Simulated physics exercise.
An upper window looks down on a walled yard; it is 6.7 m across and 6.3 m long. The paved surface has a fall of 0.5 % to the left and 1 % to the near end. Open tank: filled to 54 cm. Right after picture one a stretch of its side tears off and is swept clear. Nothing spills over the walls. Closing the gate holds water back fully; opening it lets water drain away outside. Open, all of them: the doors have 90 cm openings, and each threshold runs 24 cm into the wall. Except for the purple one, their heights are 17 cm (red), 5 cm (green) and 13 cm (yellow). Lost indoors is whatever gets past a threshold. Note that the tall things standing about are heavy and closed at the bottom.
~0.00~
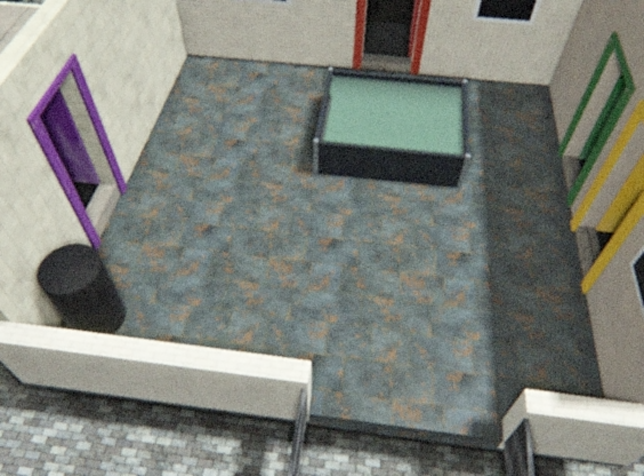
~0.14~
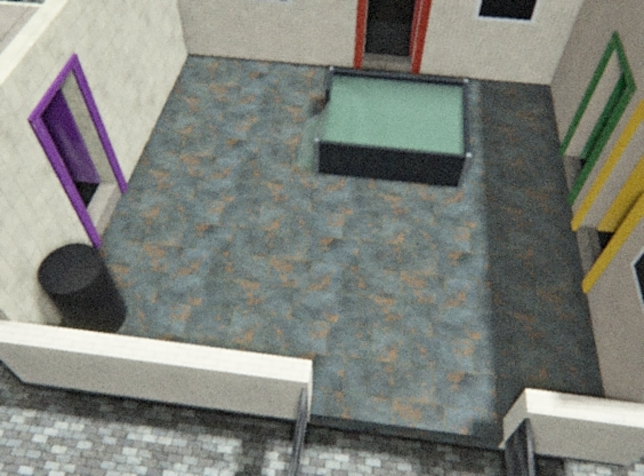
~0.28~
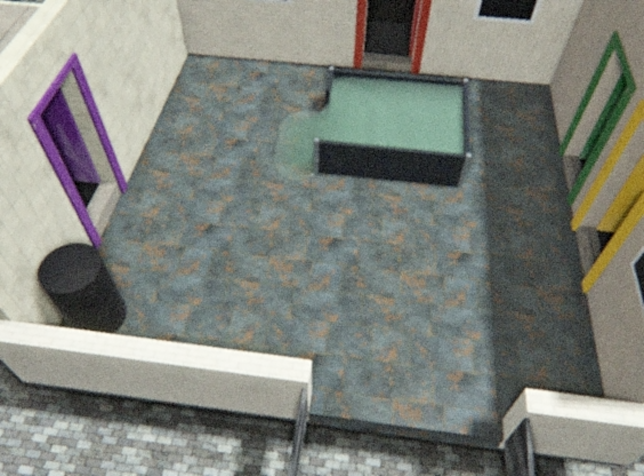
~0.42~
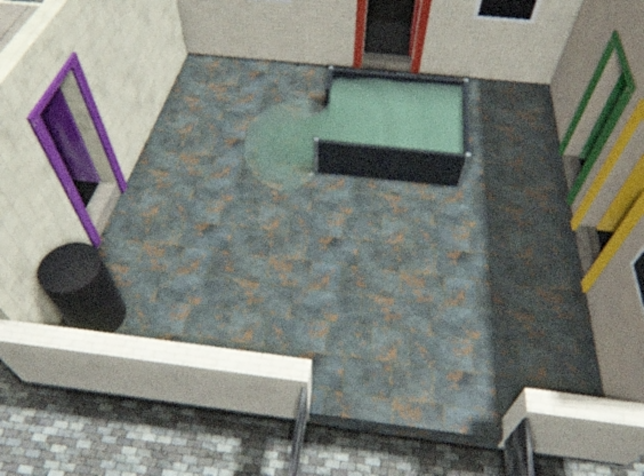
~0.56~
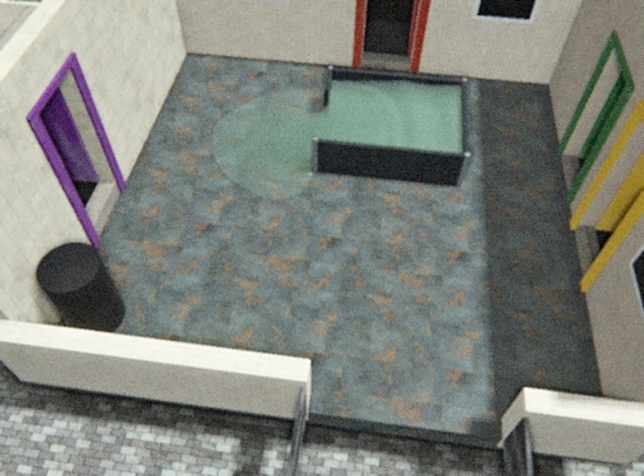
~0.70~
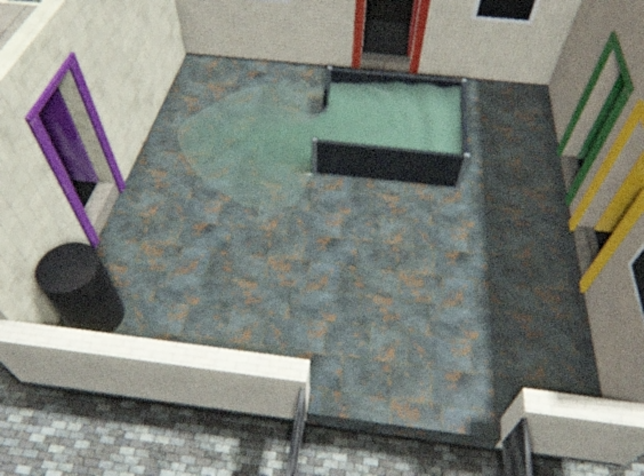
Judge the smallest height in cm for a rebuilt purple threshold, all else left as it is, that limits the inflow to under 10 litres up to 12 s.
Roughly 14.5 cm at the least.
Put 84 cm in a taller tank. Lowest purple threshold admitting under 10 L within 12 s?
Roughly 24 cm high.
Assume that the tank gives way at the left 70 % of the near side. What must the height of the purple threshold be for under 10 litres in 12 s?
Then the minimum is about 6.5 cm.
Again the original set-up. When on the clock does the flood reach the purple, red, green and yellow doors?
So purple sees it at 1.6 s, red at 4.0 s, green at 7.0 s and yellow at 7.5 s.
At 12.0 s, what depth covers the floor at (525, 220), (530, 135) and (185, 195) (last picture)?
Depth: About 6, 3, 5 cm.
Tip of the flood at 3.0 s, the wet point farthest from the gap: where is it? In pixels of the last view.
Lab note: Front tip approx. at (43, 356).
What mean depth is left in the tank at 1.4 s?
The mean depth is about 36 cm.
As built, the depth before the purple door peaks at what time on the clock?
Peak time: Around 2.0 s.
After 1.4 s water covers 25 % of the floor, deepest (30 cm) near (310, 152); it has not reached the purple door.
After 3.0 s water covers 30 % of the floor, deepest (32 cm) near (91, 284); 17 cm at the purple door, 0 litres in over its 25 cm threshold.
After 12.0 s water covers 95 % of the floor, deepest (10 cm) near (43, 356); 7 cm at the purple door, 0 litres in over its 25 cm threshold.
At the purple door as built, the water arrived by 1.6 s and peaked near 20 cm at 2.0 s.
With a threshold of 13.5 cm, 16 litres would have come in within the 12 s; with 18 cm, 2 litres. So under 10 litres takes about 14.5 cm.
